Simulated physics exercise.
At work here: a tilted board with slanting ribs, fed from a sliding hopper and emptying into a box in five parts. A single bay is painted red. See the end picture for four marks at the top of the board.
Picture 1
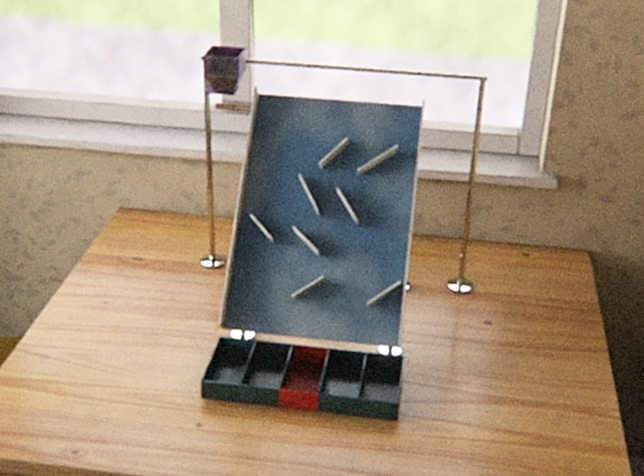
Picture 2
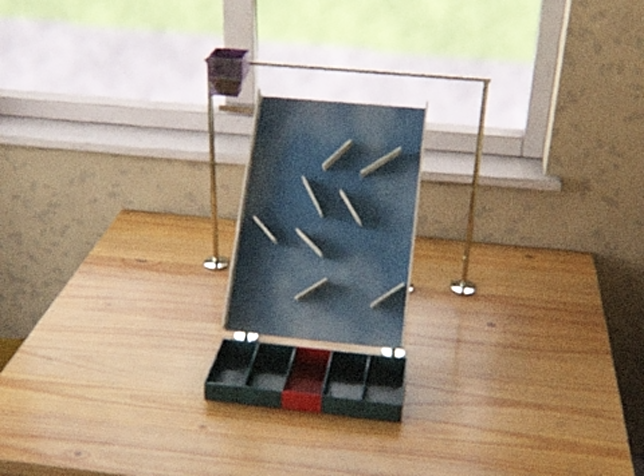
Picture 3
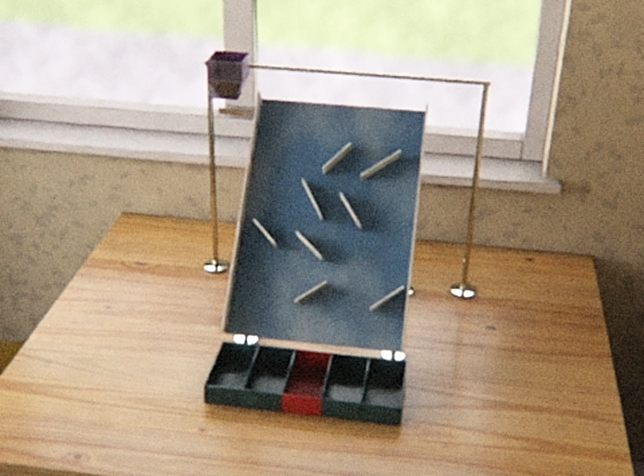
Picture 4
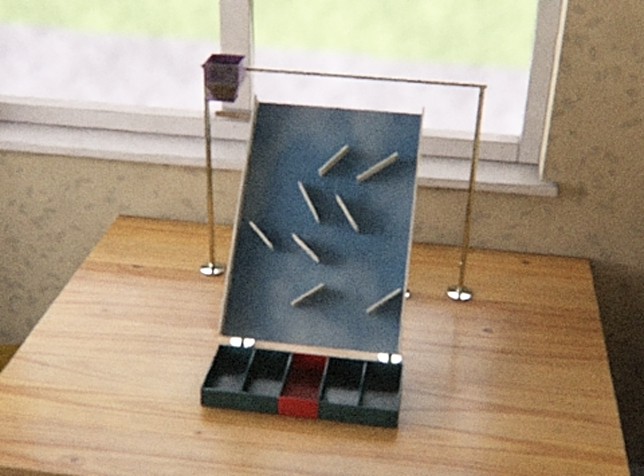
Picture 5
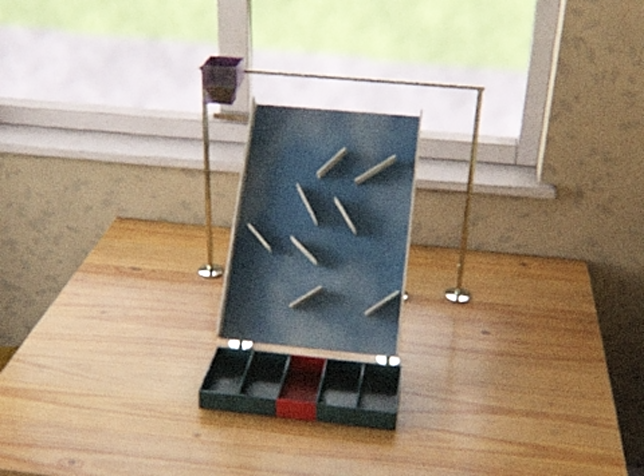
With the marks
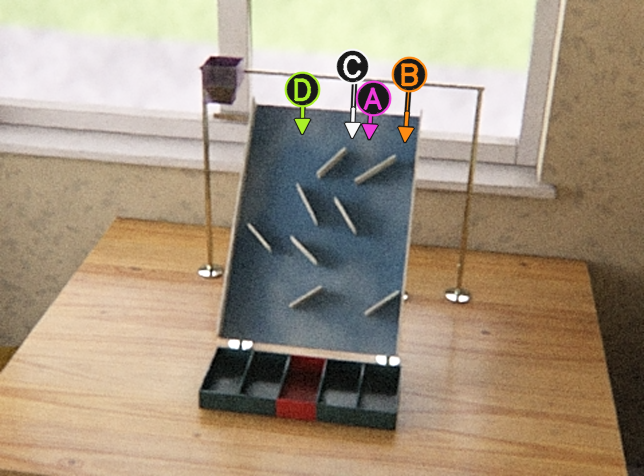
Only the view itself moves, shifting very slightly as if the camera were unsteady, while everything on the wooden table by a bright window stays still, seen from the front and a little above. A small dark purple hopper sits at the left end of a thin rail on two posts, above a tilted blue board with pale slanting ribs. Below it rests a dark green box in five parts, its middle bay red.
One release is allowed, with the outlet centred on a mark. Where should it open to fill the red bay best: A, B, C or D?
Use mark B.
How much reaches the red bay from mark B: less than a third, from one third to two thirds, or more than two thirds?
Mark B gives from one third to two thirds.
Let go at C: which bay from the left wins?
The fourth.
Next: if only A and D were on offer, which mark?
The answer is A.
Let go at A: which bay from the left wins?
The fourth from the left.
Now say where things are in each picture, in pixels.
The first frame shows hopper at (226, 83), allspice berries, door shut.
The second frame shows ribs (323, 165) to (351, 140), (361, 172) to (401, 147), (303, 176) to (321, 214).
The third frame shows ribs (341, 193) to (360, 226), (254, 219) to (275, 243), (297, 231) to (321, 256).
The fourth frame shows ribs (291, 304) to (323, 284), (367, 311) to (400, 289).
The fifth frame shows red bay at (296, 409), number 3 of 5 from the left.
On the marked copy, mark A meets the board at (369, 133); mark B meets the board at (405, 136); mark C meets the board at (352, 132); mark D meets the board at (302, 128).
Choosing A, about a quarter in the red bay, most in other bays.
Choosing B, about half in the red bay, about half in other bays, a stray few held on the board.
Choosing C, a small part in the red bay, nearly all in other bays, a stray few outside the box.
Choosing D, a stray few in the red bay, nearly all in other bays.
